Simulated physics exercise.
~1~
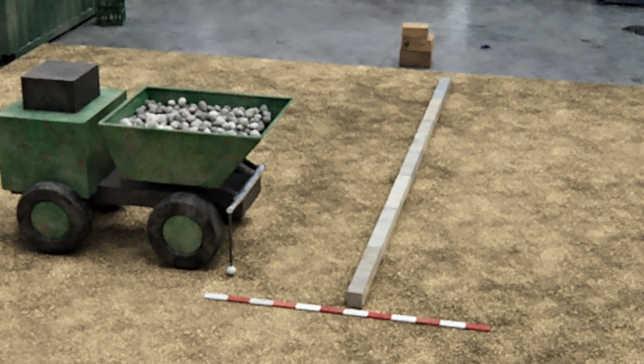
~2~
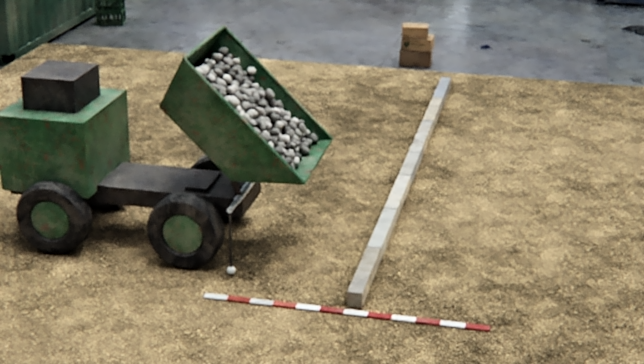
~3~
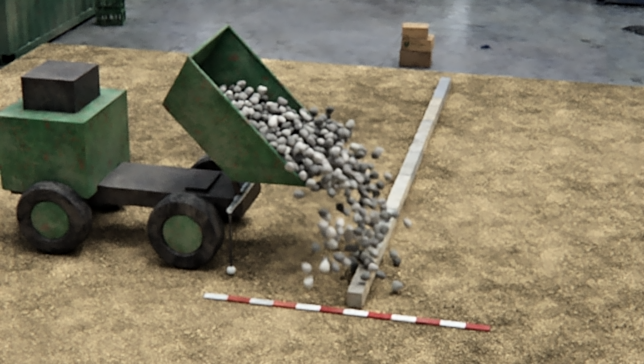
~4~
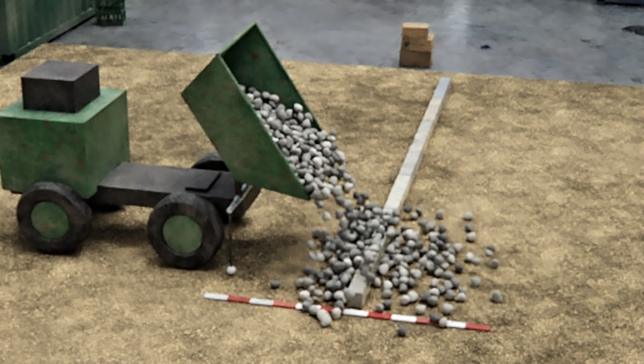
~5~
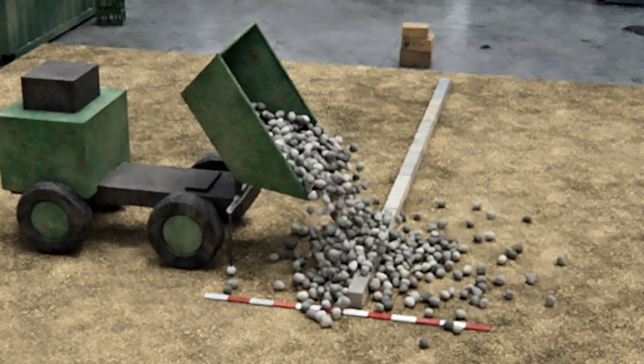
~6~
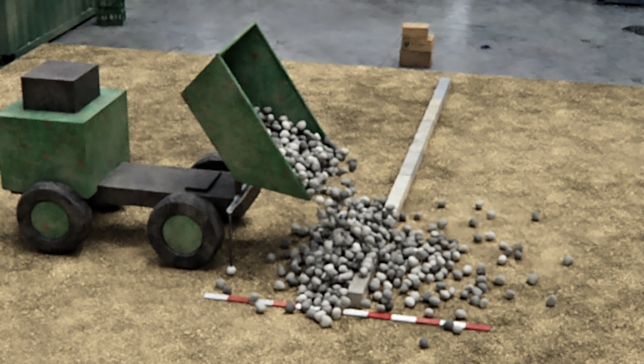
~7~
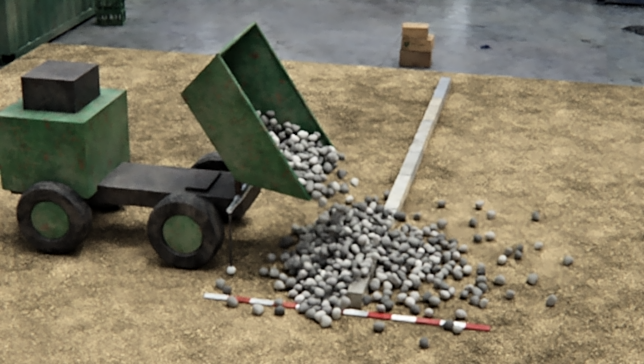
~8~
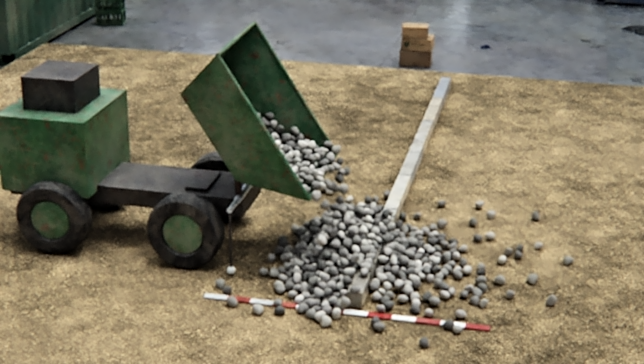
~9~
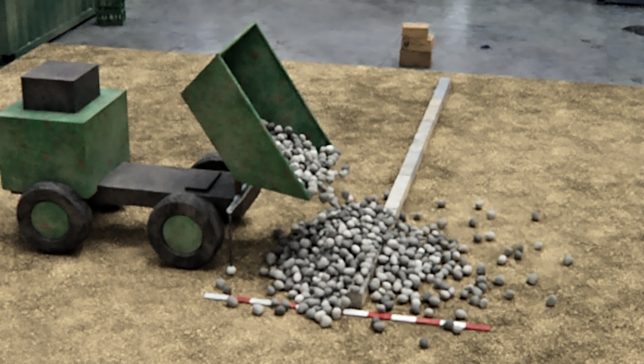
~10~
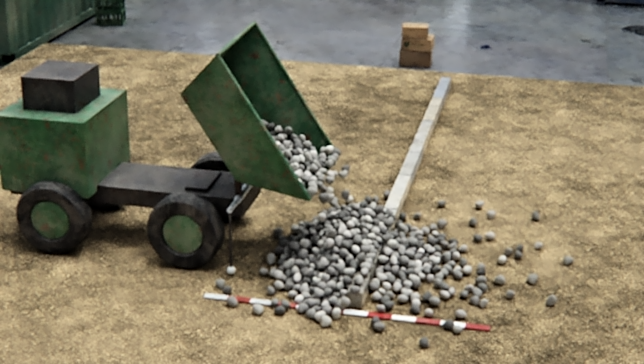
On a sandy floor beside a smooth grey strip, a green dumper stands at the left with its skip full of grey stones, facing a pale kerb and a red and white banded rod. The skip tips up steeply, and the stones at first stay inside. Then they pour off its lower edge, tumbling down onto the near end of the kerb. The skip tilts a little further, and the stones spread into a heap, some rolling beyond the kerb. The flow dwindles and stops, leaving a mound straddling the kerb, scattered stones to the right, and some still in the raised skip.
